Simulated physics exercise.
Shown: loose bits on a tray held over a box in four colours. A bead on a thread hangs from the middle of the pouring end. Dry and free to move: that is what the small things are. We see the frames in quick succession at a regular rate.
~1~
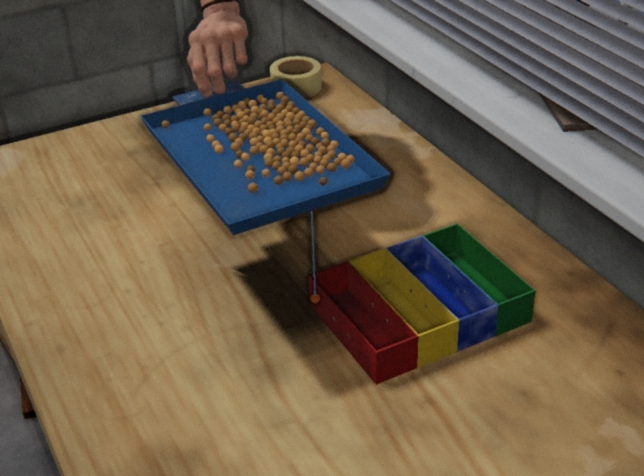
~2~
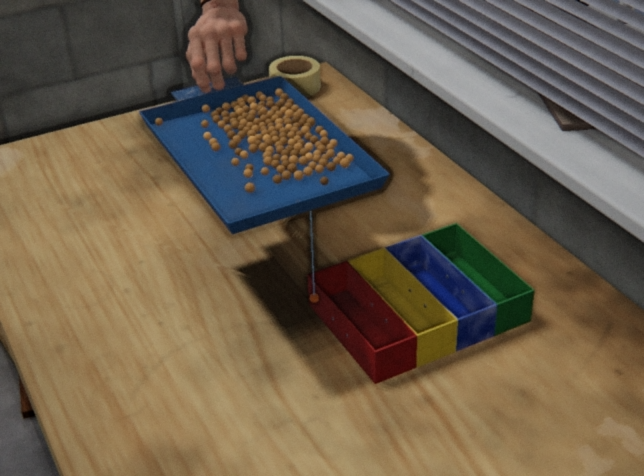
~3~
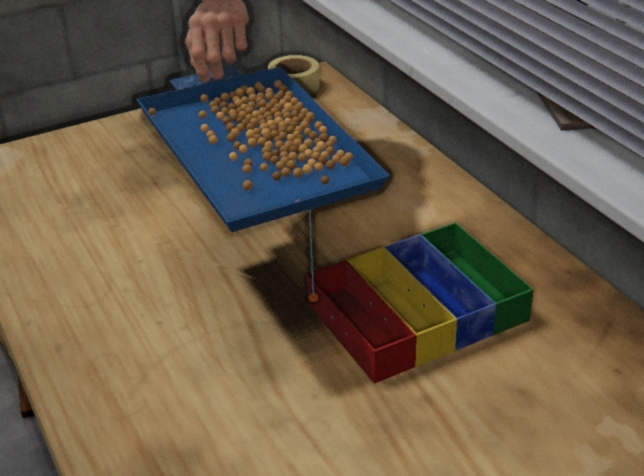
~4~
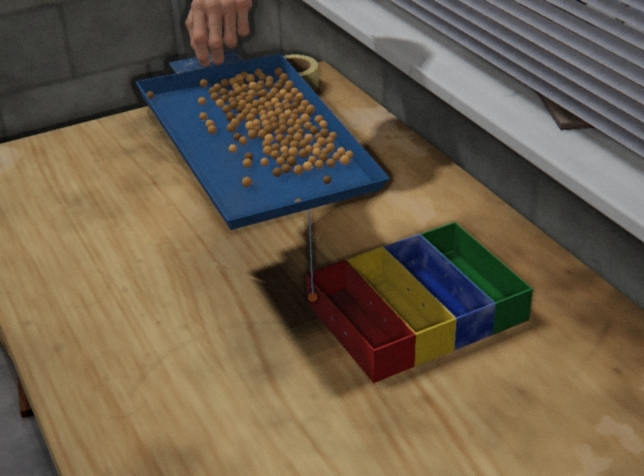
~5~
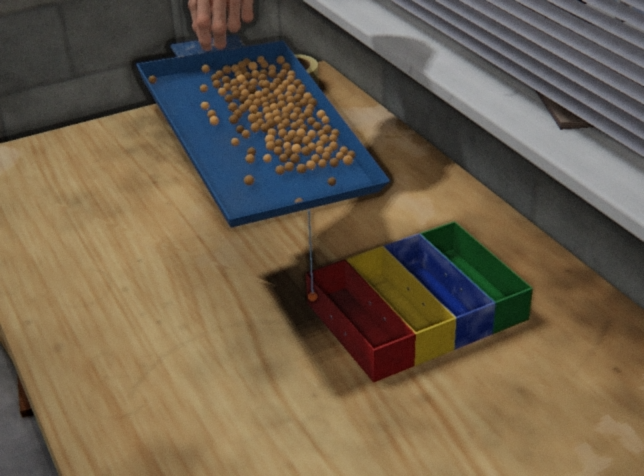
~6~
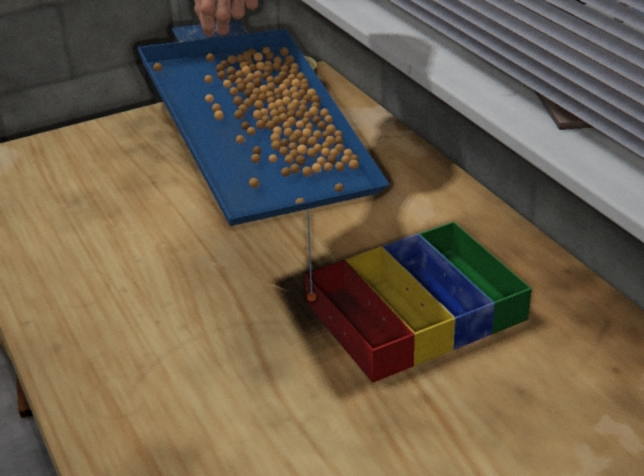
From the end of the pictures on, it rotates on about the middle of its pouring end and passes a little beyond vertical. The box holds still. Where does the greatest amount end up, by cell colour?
In the yellow cell.
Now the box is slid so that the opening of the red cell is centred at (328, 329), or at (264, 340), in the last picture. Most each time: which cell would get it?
The cell in blue first, the cell in green second.
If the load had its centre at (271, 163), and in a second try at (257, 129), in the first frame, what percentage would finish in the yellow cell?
Near 50 and 50 percent respectively.
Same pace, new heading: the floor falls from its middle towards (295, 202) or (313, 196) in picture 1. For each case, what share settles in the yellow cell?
I'd put it at some 0 % and then some 30 %.
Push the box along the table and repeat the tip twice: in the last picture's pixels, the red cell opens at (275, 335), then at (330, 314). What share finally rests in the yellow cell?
You'd end up with around 10 per cent and then around 40 per cent.
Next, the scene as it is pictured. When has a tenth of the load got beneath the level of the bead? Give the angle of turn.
Near 65 degrees.
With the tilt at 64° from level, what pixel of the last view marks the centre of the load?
In the last view the centre sits at roughly (362, 200).
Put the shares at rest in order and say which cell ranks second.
In second place: The red cell.
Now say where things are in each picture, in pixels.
The first frame shows corners of the pouring end at (232, 219) and (382, 173), level; middle of the load at (273, 133), round wooden beads; bead on its thread at (315, 298); red cell at (397, 357); yellow cell at (438, 341); blue cell at (477, 325); green cell at (515, 310).
The second frame shows corners of the pouring end at (231, 218) and (381, 173), level; middle of the load at (272, 130).
The third frame shows corners of the pouring end at (231, 217) and (381, 174), tipped barely, lowest at the right corner; middle of the load at (271, 124).
The fourth frame shows corners of the pouring end at (232, 215) and (381, 176), tipped a little, lowest at the right corner; middle of the load at (271, 115).
The fifth frame shows corners of the pouring end at (233, 214) and (382, 178), tipped clearly, lowest at the right corner; middle of the load at (274, 108), a small part on the move.
The sixth frame shows corners of the pouring end at (233, 213) and (382, 181), tipped clearly, lowest at the right corner; middle of the load at (279, 104), nearly all on the move; red cell at (393, 355); yellow cell at (434, 339); blue cell at (473, 323); green cell at (511, 308).
Soon after the last picture, tray tipped steeply; about two thirds on the tray; a small part in the yellow cell; a stray few in the red cell; a stray few in the blue cell; about a quarter falling or outside the box.
A little later, tray tipped past a quarter turn; a stray few on the tray; about half in the yellow cell; about a quarter in the red cell; a small part in the blue cell; a stray few in the green cell; a small part falling or outside the box.
Later still, tray tipped past a quarter turn; about two thirds in the yellow cell; about a quarter in the red cell; a small part in the blue cell; a stray few in the green cell; a small part falling or outside the box.
By the end, tray tipped past a quarter turn; about two thirds in the yellow cell; about a quarter in the red cell; a small part in the blue cell; a stray few in the green cell; a small part outside the box.
